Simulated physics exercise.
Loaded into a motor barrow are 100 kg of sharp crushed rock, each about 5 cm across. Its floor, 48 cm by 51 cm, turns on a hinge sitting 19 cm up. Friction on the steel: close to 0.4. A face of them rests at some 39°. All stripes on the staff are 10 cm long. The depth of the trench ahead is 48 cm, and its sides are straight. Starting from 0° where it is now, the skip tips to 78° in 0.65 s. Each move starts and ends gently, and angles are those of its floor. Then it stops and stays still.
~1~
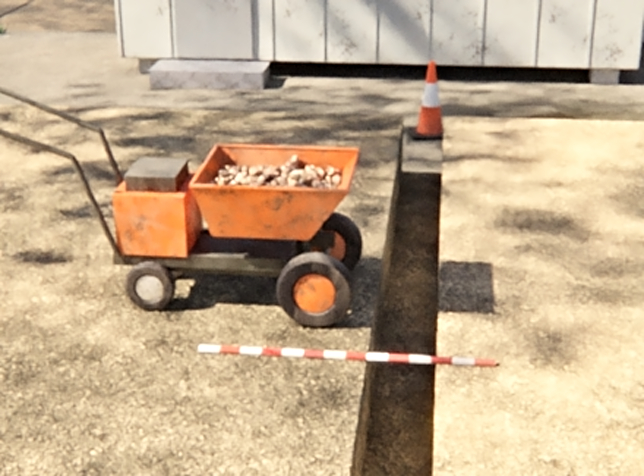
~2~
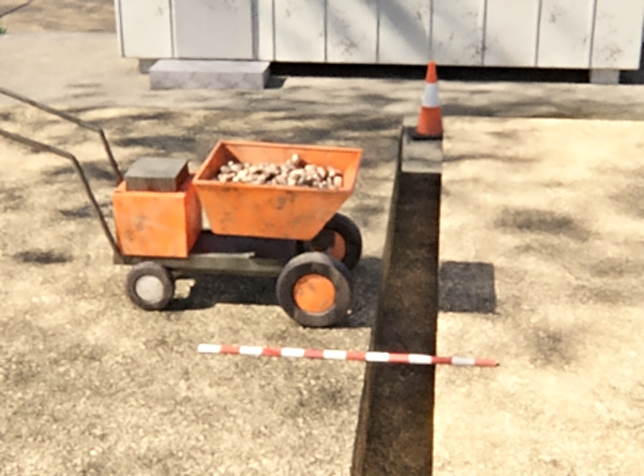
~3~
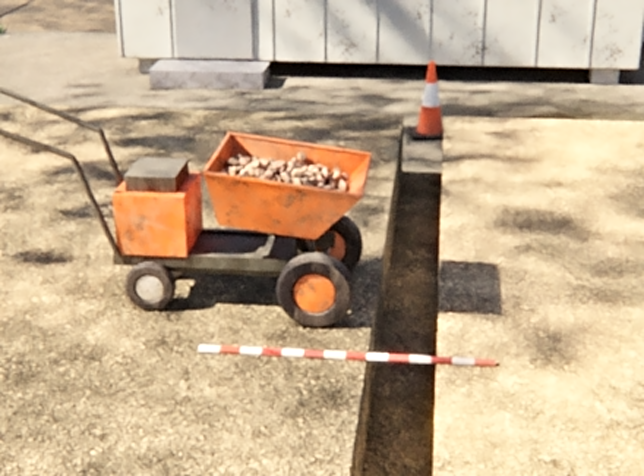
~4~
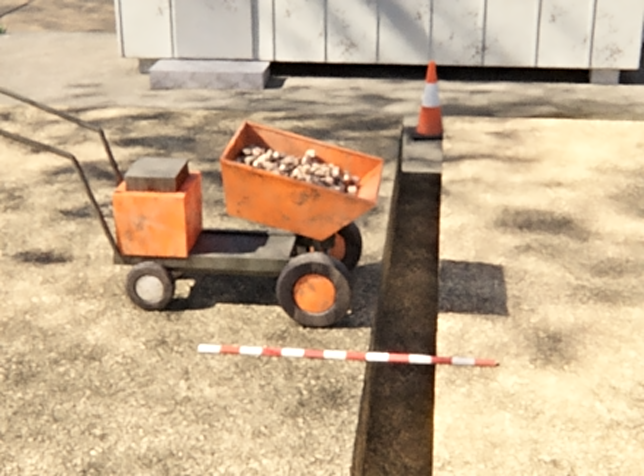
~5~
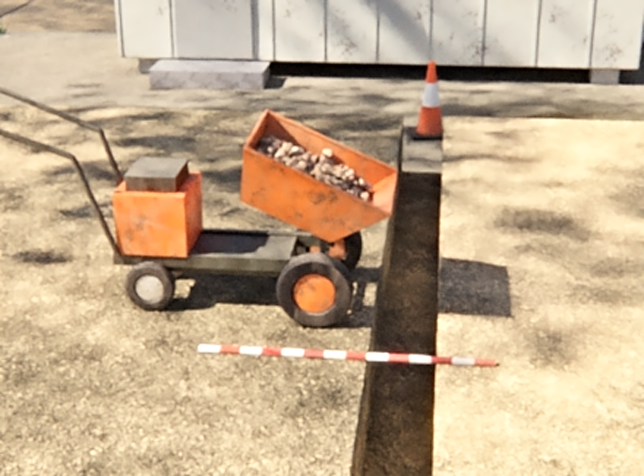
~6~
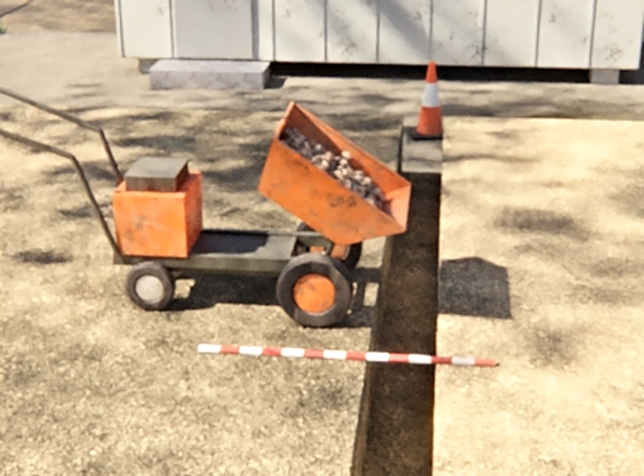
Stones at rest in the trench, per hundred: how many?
Approx. 18 %.
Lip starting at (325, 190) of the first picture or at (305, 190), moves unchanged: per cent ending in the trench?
Some 45 and some 70 per cent, in that order.
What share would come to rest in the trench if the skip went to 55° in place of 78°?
It would be near 5 per cent.
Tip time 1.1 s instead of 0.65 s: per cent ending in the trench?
Roughly 25 per cent.
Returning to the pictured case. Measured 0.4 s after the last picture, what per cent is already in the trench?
Approx. 0 % of the load.
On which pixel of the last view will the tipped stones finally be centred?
Middle at around (481, 304), I'd say.
Then, 0.2 s after the last picture the floor is at 66°, 100 % in the skip; the foremost stones are at (424, 259).
Then, 0.4 s after the last picture the floor is at 78°, 60 % in the skip, 40 % past the trench; the foremost stones are at (518, 308).
Then, 0.8 s after the last picture the floor is at 78°, 15 % in the skip, 6 % in the trench, 79 % past the trench; the foremost stones are past the picture's edge.
Then, 2.8 s after the last picture the floor is at 78°, 4 % in the skip, 18 % in the trench, 77 % past the trench; the foremost stones are past the picture's edge.
